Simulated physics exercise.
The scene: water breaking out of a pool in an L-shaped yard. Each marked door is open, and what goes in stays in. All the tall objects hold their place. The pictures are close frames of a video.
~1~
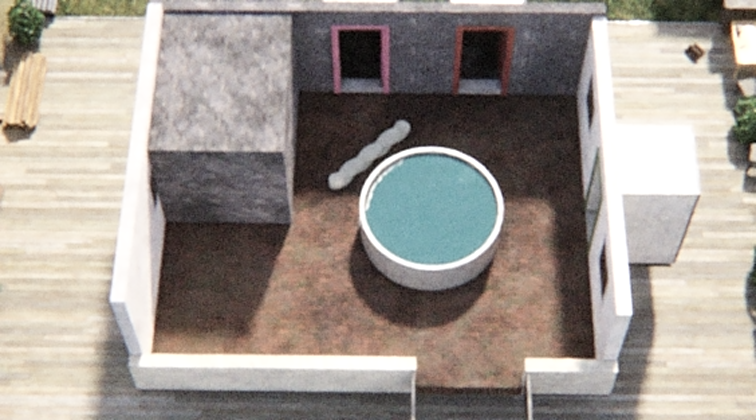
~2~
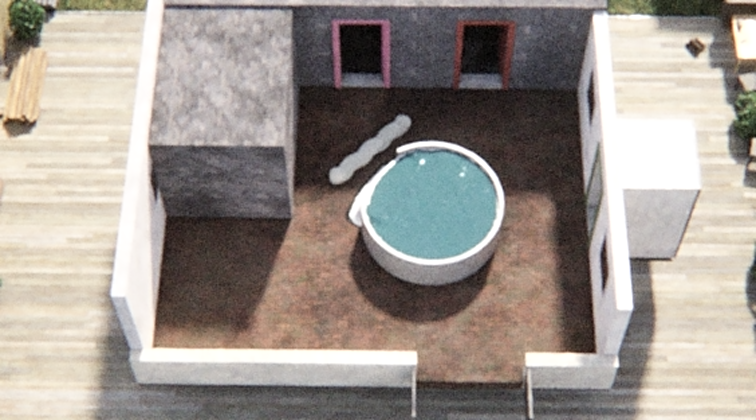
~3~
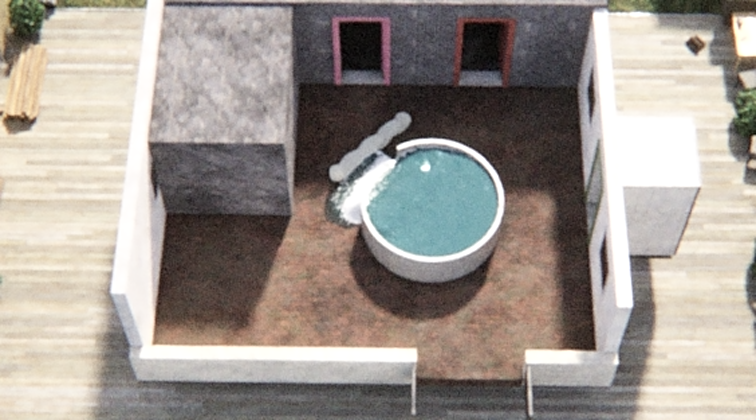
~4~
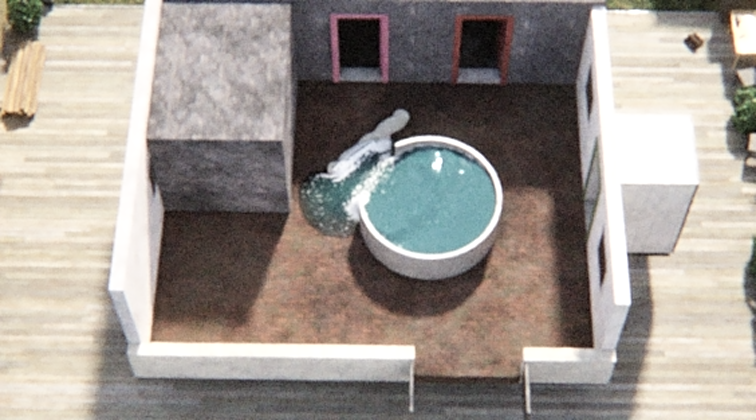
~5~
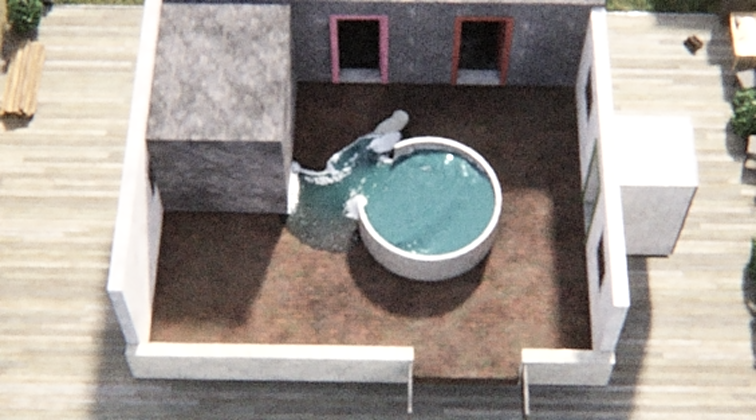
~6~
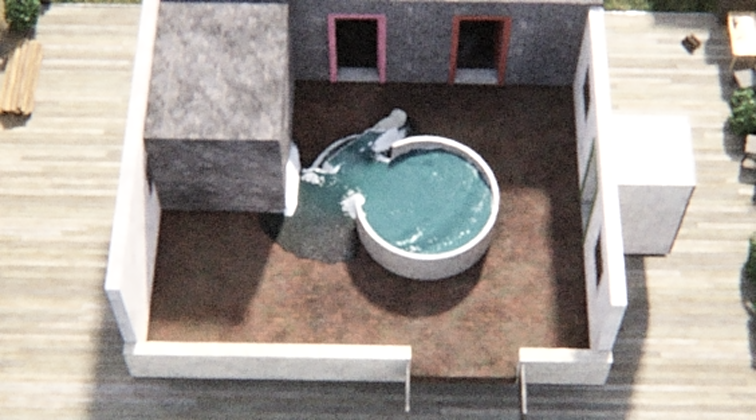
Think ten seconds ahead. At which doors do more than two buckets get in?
The green door floods; the red door holds within the limit; the pink door floods.
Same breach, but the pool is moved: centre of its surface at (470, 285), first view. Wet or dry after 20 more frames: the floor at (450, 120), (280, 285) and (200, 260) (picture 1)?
In turn: Under water, flooded, covered.
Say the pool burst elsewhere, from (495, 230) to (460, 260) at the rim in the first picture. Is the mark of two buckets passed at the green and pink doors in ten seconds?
My reading: The green one lets more in; the pink one holds.
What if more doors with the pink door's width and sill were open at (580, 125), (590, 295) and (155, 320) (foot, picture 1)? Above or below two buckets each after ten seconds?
In turn: Goes over, keeps below it, keeps below it.
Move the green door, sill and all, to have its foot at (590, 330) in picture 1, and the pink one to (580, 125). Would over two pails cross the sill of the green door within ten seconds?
One by one: Green passes that mark.
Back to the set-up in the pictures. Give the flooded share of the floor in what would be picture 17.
Near 50 in a hundred.
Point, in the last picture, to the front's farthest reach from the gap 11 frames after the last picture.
Roughly at (152, 289).
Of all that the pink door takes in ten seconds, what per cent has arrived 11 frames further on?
Roughly 10 per cent.
A moment on, water covers 25 % of the floor; the green door not reached, the red door not reached, the pink door not reached.
Next, water covers 50 % of the floor; the green door not reached, the red door wet at the sill, nothing in, the pink door under two buckets in.
Then, water covers 65 % of the floor; the green door not reached, the red door wet at the sill, nothing in, the pink door over two buckets in.
Later, water covers 90 % of the floor; the green door under two buckets in, the red door wet at the sill, nothing in, the pink door over two buckets in.
In the end, water covers 95 % of the floor; the green door over two buckets in, the red door wet at the sill, nothing in, the pink door over two buckets in.
